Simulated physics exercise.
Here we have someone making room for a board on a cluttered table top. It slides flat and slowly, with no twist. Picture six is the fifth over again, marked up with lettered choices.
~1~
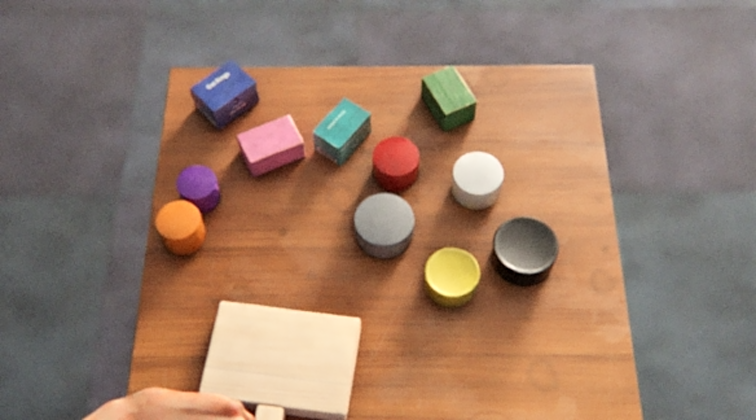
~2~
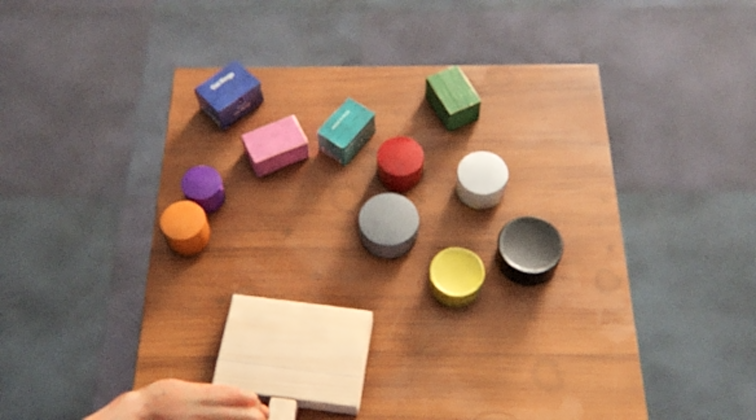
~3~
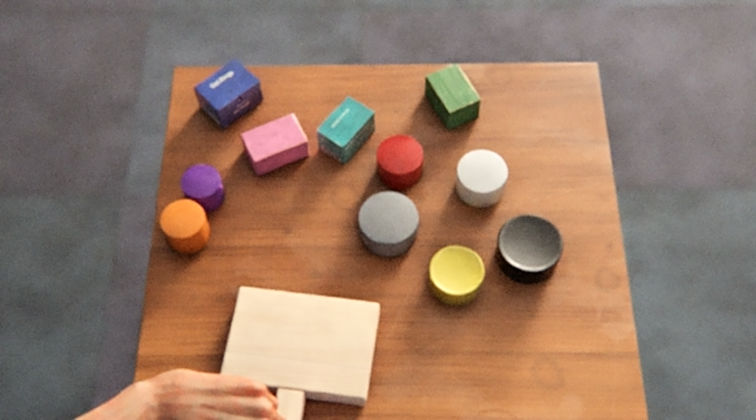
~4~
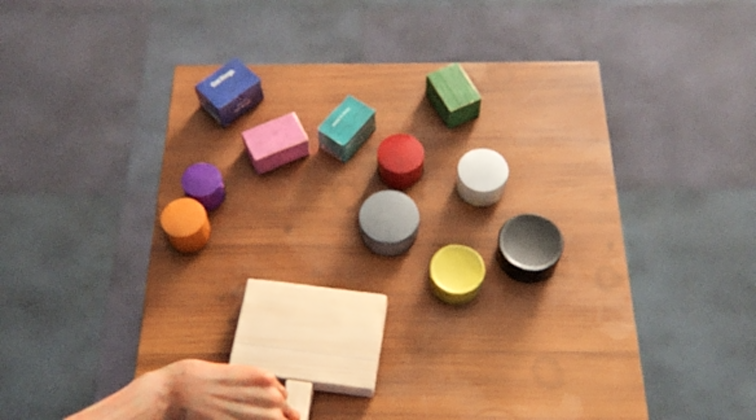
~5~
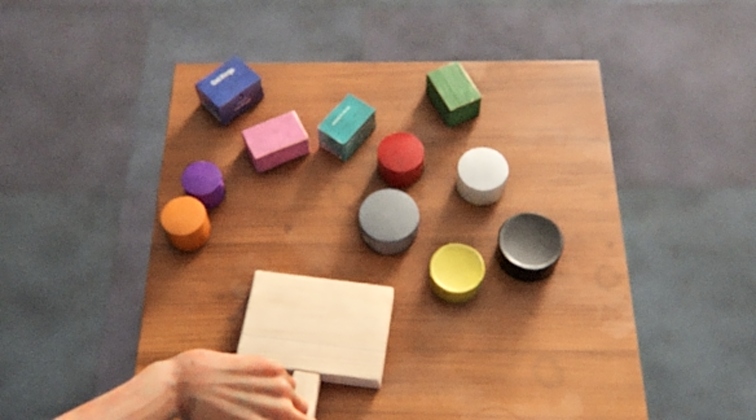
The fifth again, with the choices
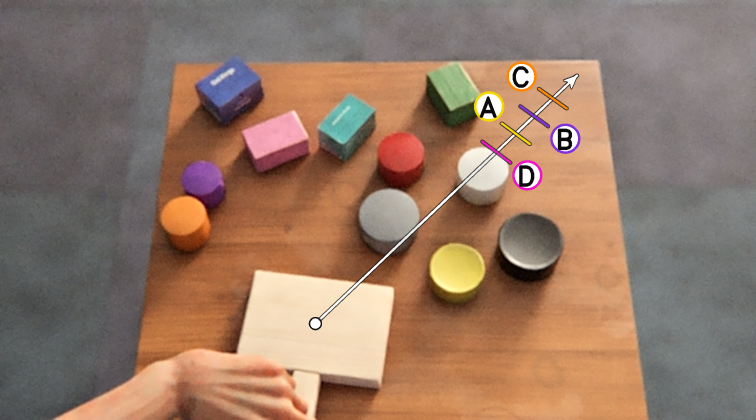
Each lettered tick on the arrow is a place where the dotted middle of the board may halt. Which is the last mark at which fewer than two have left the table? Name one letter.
Mark B.
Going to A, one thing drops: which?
It is the green block.
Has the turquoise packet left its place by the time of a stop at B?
By then, no.
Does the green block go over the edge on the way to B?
Yes.
On the marked copy, A at (516, 134); B at (534, 116); C at (553, 98); D at (496, 152); the arrow from (315, 324) to (577, 75); the white dot at (315, 324).
Taking B. A third of the way, board (400, 249); black tub (547, 245); red pot (402, 137).
Two thirds of the way, board (477, 175); green block (462, 72); black tub (594, 244).
When it is over, board (533, 123); green block over the edge; grey pot (490, 58); one fallen.
As for the rest, A is within the limit but short; C drops four; D is within the limit but short.
